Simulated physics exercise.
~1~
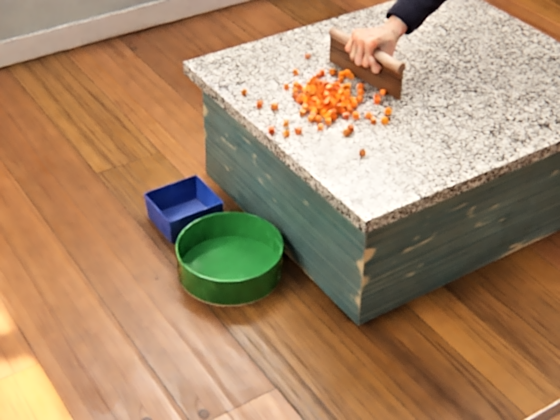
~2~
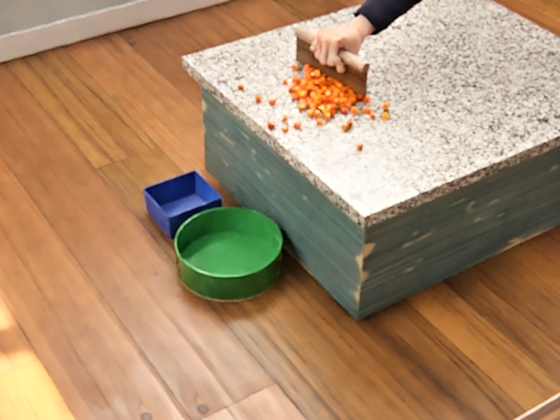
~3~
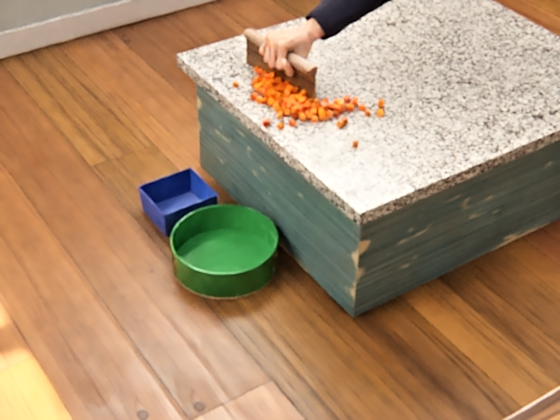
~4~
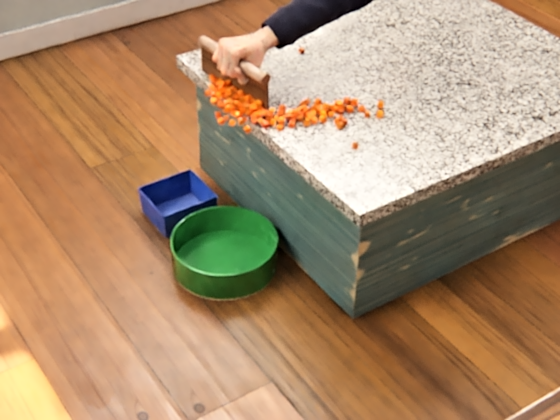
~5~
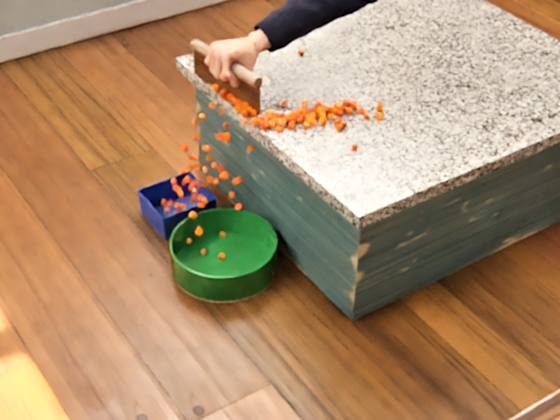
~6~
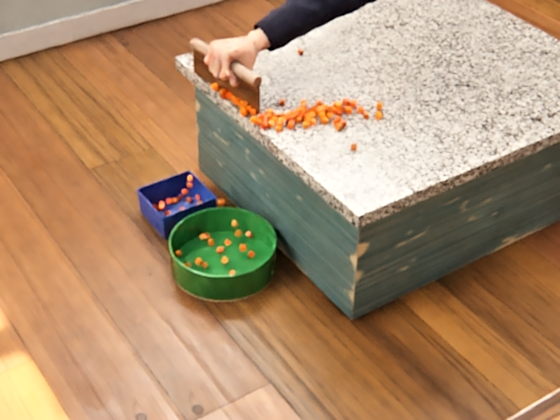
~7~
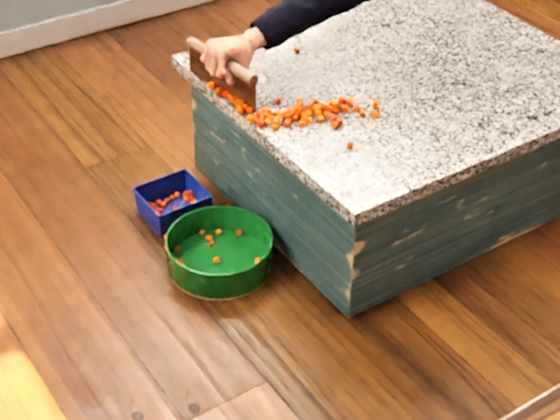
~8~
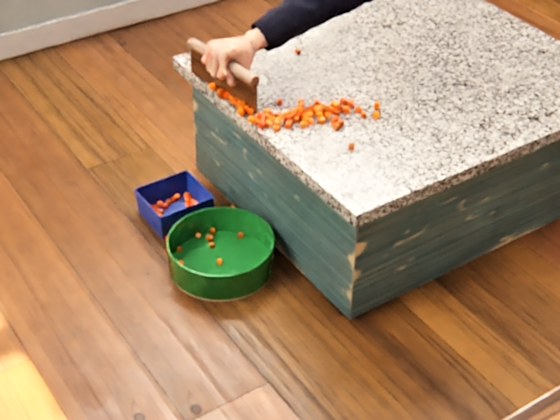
On a speckled tabletop above a wooden floor, a hand pushed a heap of small orange pieces leftward with a scraper and stopped at the edge, spilling some into a blue tin and a green pot below, while about half stayed on top.
